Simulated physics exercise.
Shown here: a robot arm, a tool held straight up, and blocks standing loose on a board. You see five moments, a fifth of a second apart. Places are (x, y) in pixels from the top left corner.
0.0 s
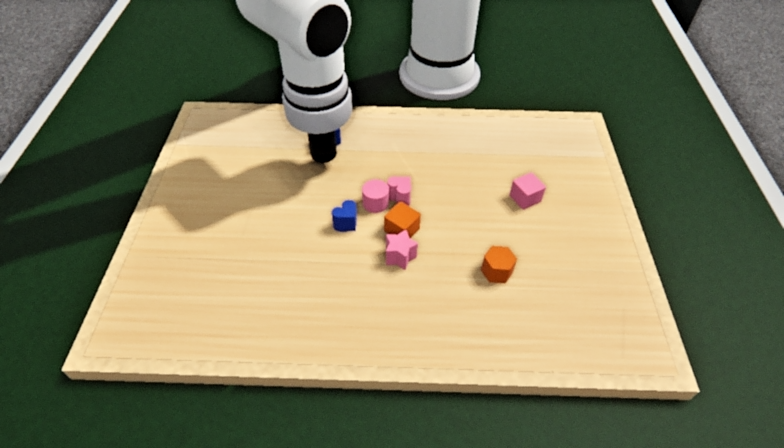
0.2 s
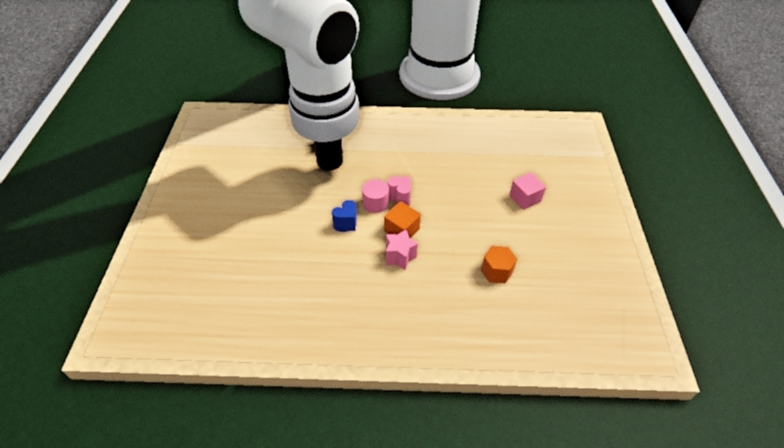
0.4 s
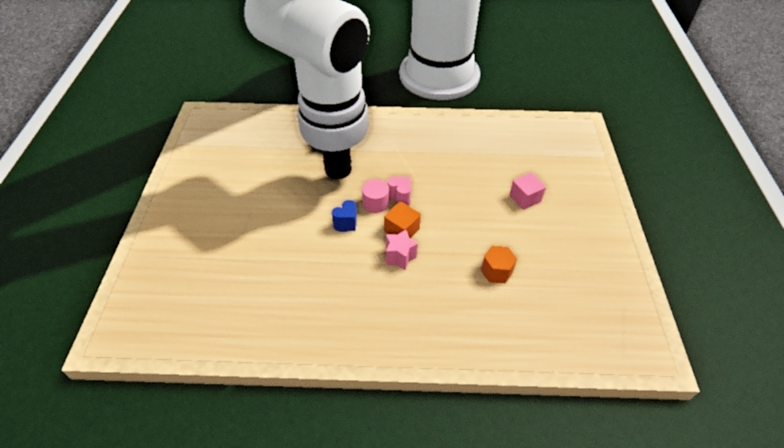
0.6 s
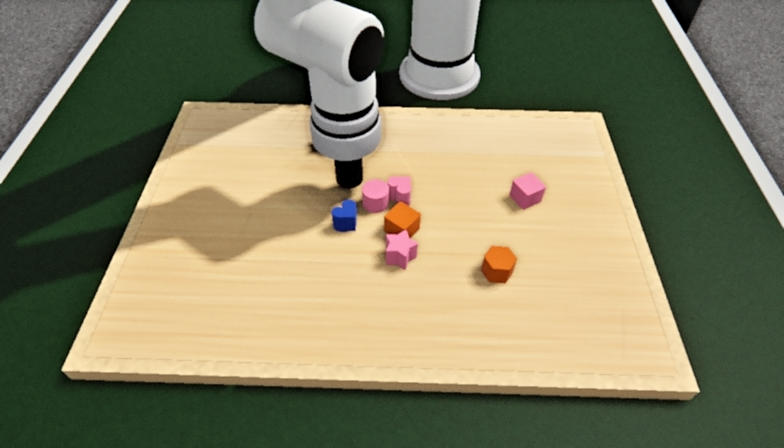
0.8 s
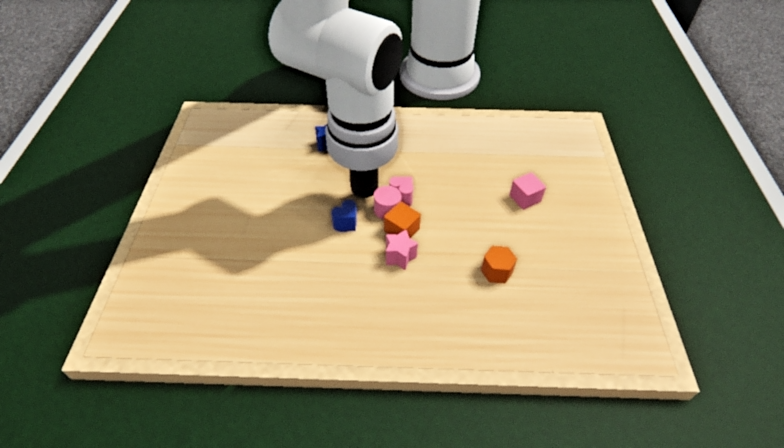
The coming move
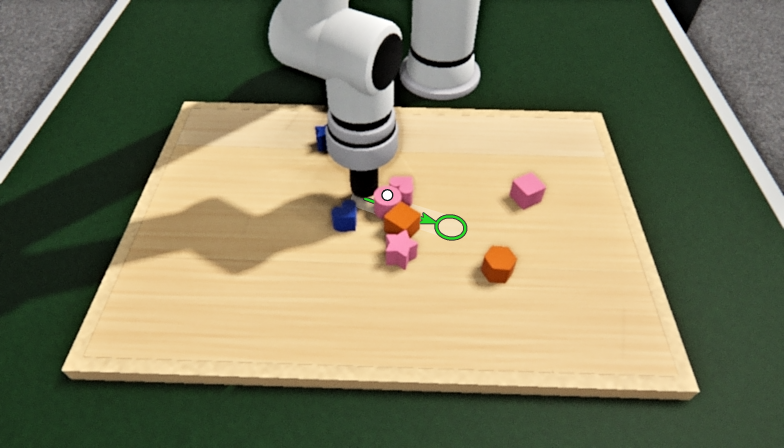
A robot arm moves its tool toward the viewer and right, nudging a pink block right.
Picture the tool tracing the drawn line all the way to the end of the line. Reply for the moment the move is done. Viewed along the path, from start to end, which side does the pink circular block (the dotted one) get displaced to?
Well, taking the path from its start to its end as straight ahead, the pink circular block moves to the left.
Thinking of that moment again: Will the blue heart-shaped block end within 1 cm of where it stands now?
Final answer: Yes.
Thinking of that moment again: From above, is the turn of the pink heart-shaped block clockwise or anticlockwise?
It goes round opposite to clock hands.
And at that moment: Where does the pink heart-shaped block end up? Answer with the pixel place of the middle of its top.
At roughly (430, 184).
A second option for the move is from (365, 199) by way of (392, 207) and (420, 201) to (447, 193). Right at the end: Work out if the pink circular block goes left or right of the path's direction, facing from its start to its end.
Moves right.
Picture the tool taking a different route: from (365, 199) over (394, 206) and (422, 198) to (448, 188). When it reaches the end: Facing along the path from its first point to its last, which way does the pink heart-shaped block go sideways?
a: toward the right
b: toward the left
b
Drawn move, in a line from (365, 199) to (451, 227); the dot is on the pink circular block.
The first path, step by step. One third of the way, tool (393, 199); pink circular block (419, 202); orange square (421, 225), turned 75° clockwise; pink heart-shaped block (417, 183), turned 60° anticlockwise.
Two thirds of the way, tool (422, 208); pink circular block (451, 210); orange square (425, 229), turned 95° clockwise; pink heart-shaped block (429, 184).
At the end, tool (452, 217); blue heart-shaped block still; pink circular block (482, 218); orange square (432, 233), turned 130° clockwise; pink heart-shaped block (430, 184), turned 130° anticlockwise.
